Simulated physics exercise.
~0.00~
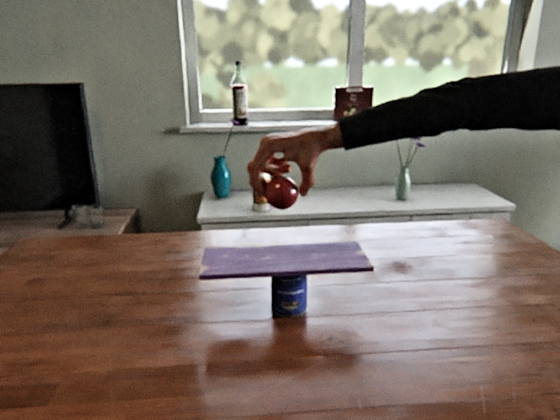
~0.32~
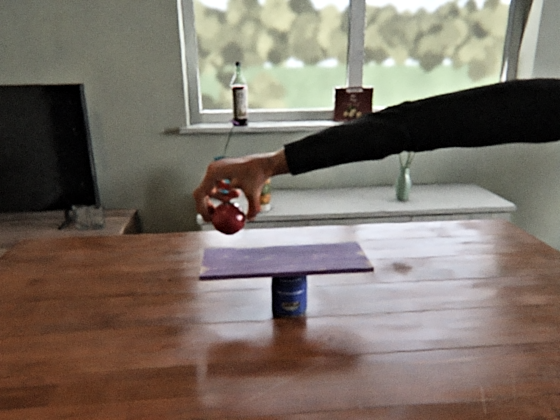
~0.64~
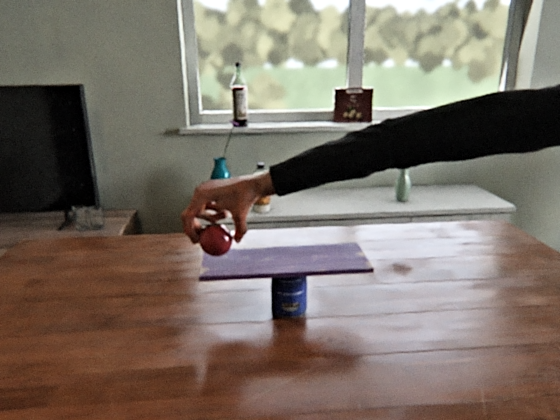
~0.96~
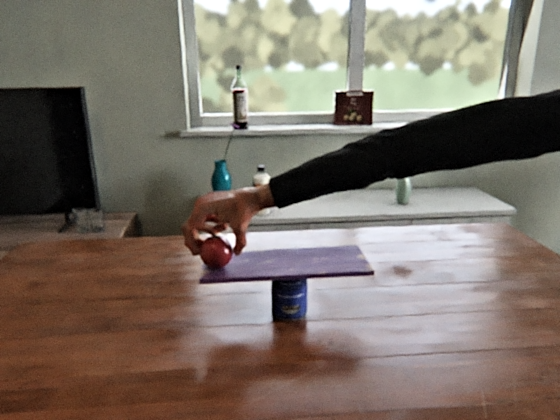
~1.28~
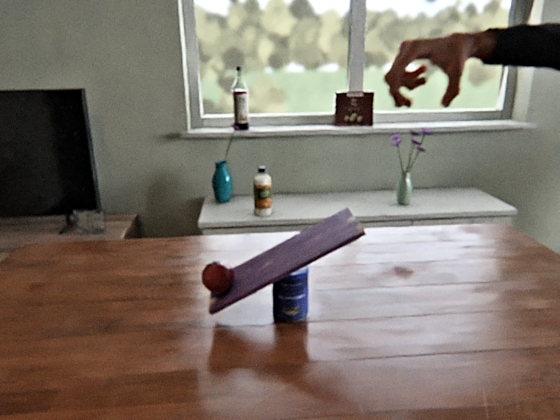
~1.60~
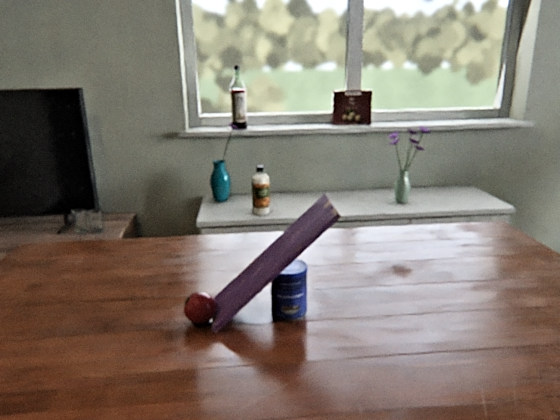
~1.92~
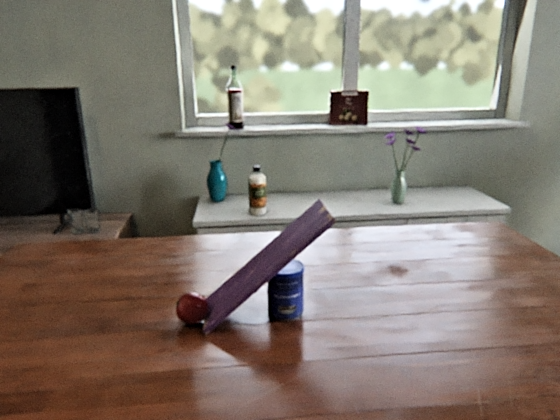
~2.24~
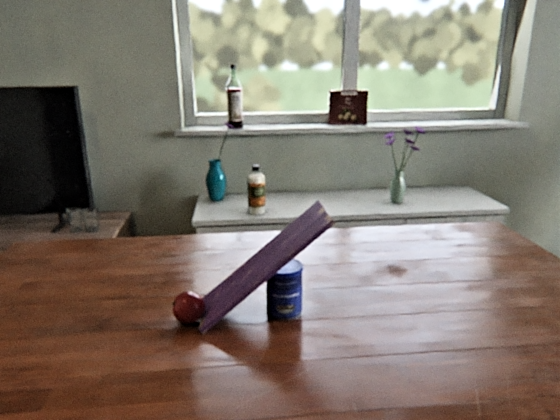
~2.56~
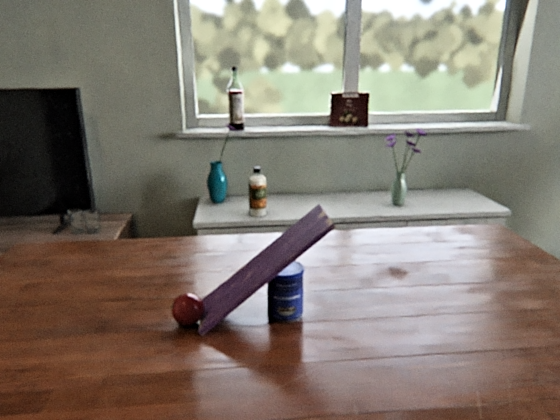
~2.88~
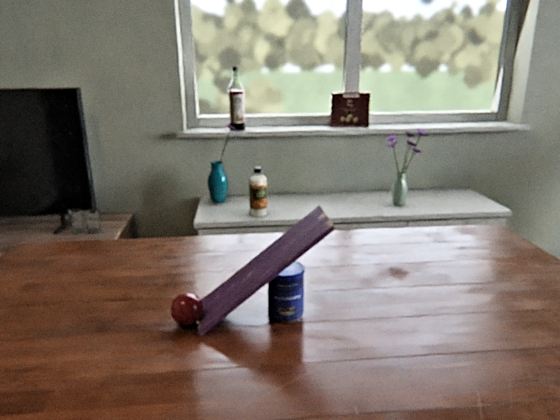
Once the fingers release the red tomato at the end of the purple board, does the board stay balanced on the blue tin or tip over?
The board tips over to the left and ends up leaning against the tin, while the tomato drops to the table next to its lower end.
